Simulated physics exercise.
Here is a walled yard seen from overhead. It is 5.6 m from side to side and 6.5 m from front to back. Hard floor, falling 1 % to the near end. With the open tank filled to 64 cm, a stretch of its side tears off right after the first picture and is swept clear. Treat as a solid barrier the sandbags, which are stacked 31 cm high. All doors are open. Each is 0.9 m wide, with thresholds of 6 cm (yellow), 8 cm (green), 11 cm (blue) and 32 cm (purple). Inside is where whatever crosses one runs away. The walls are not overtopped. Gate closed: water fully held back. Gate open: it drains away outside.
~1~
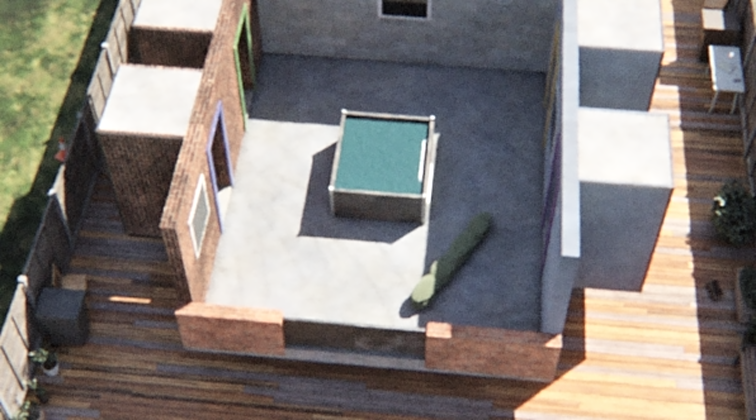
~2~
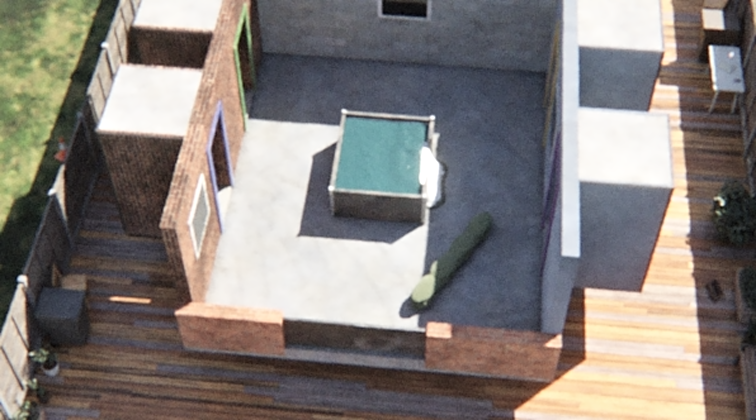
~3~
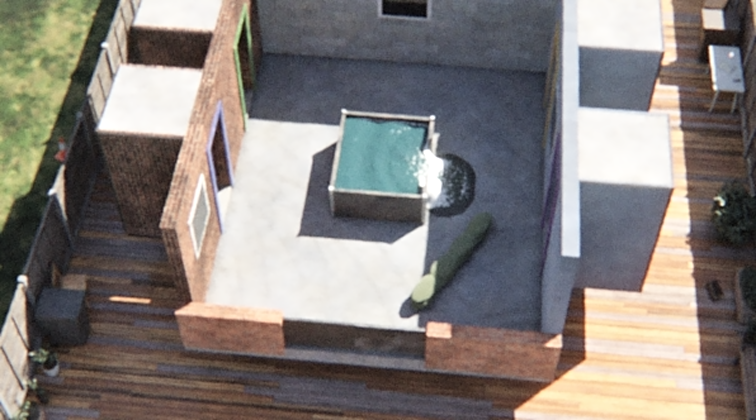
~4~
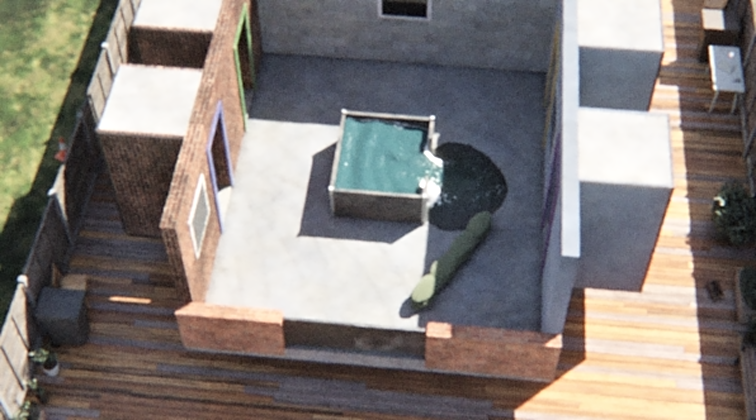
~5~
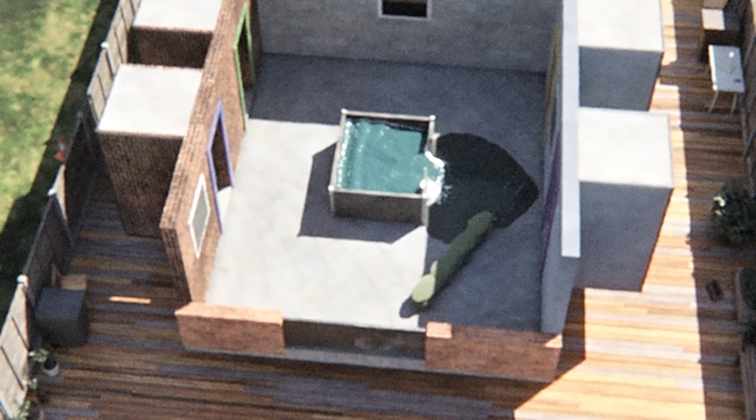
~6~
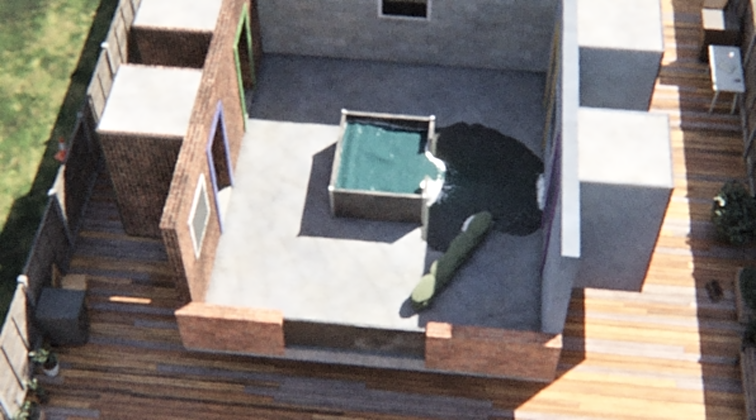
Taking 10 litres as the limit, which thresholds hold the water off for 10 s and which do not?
Yellow door: Limit crossed; green door: Limit not crossed; blue door: Limit not crossed; purple door: Limit not crossed.
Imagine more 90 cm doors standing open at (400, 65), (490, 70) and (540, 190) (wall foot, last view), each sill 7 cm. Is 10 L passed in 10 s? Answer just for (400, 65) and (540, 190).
Check, in order - pass / fail.
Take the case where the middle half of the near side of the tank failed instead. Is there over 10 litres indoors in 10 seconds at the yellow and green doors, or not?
Yellow door doesn't reach it, green door doesn't reach it.
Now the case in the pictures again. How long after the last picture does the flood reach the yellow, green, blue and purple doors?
Door times: Yellow 0.4 s / green 5.0 s / blue 6.0 s / purple 0.3 s.
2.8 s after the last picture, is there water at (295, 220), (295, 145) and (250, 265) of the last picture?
Untouched, untouched, untouched.
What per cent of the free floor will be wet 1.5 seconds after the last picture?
Wet share: Near 30 percent.
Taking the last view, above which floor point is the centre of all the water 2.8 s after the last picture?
At roughly (456, 192).
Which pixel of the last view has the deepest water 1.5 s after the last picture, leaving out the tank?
Pixel (533, 199), about.
Then, 0.7 s after the last picture water covers 20 % of the floor and is deepest (36 cm) near (533, 215); yellow door 14 cm at the sill, 1 L in, green door not reached, blue door not reached, purple door 19 cm at the sill, 0 L in.
Then, 1.5 s after the last picture water covers 30 % of the floor and is deepest (27 cm) near (533, 199); yellow door 13 cm at the sill, 22 L in, green door not reached, blue door not reached, purple door 18 cm at the sill, 0 L in.
Then, 2.8 s after the last picture water covers 40 % of the floor and is deepest (19 cm) near (533, 199); yellow door 9 cm at the sill, 42 L in, green door not reached, blue door not reached, purple door 13 cm at the sill, 0 L in.
Then, 5.3 s after the last picture water covers 80 % of the floor and is deepest (13 cm) near (200, 328); yellow door 8 cm at the sill, 54 L in, green door 6 cm at the sill, 0 L in, blue door not reached, purple door 8 cm at the sill, 0 L in.
Then, 9.3 s after the last picture water covers 95 % of the floor and is deepest (10 cm) near (320, 206); yellow door 5 cm at the sill, 60 L in, green door 6 cm at the sill, 0 L in, blue door 8 cm at the sill, 0 L in, purple door 5 cm at the sill, 0 L in.
